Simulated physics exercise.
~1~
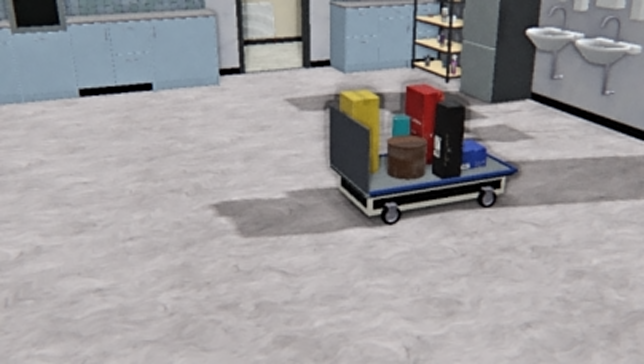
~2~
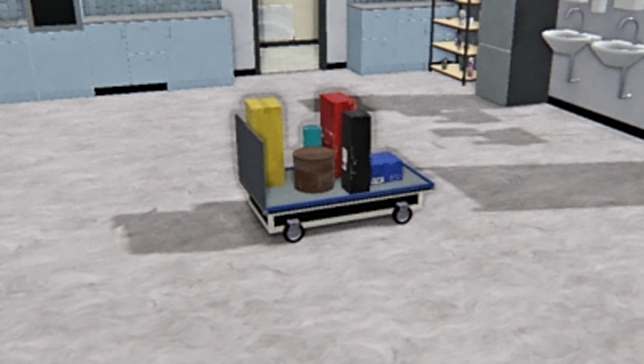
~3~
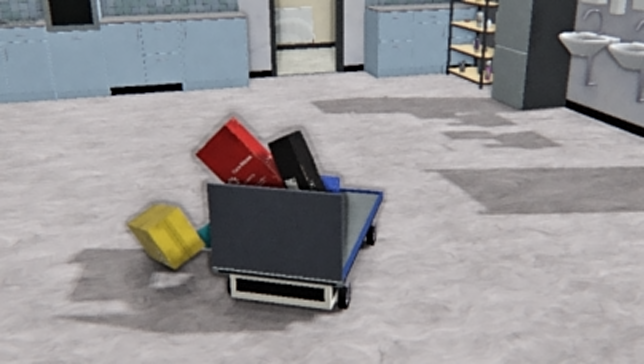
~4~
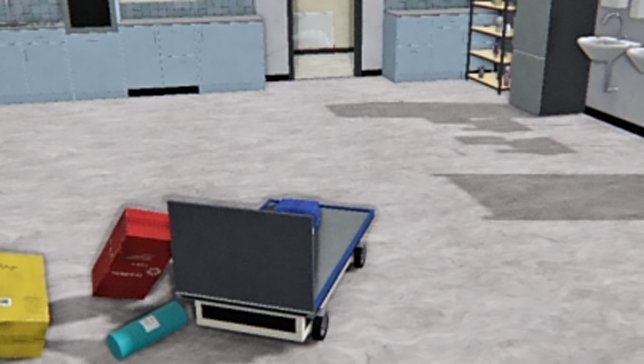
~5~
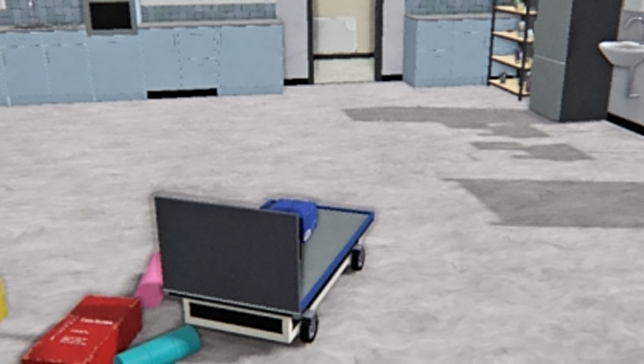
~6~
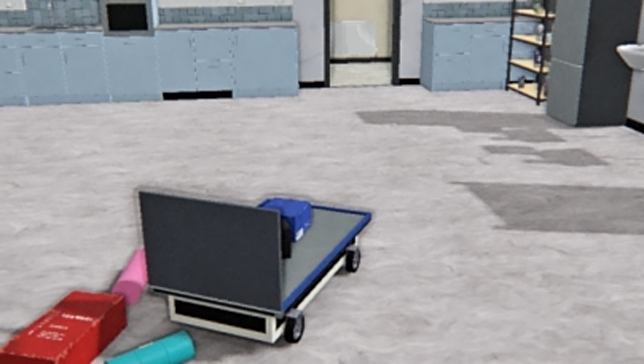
A loaded cart rolls left, turns sharply and stops after several boxes and canisters tumble off.
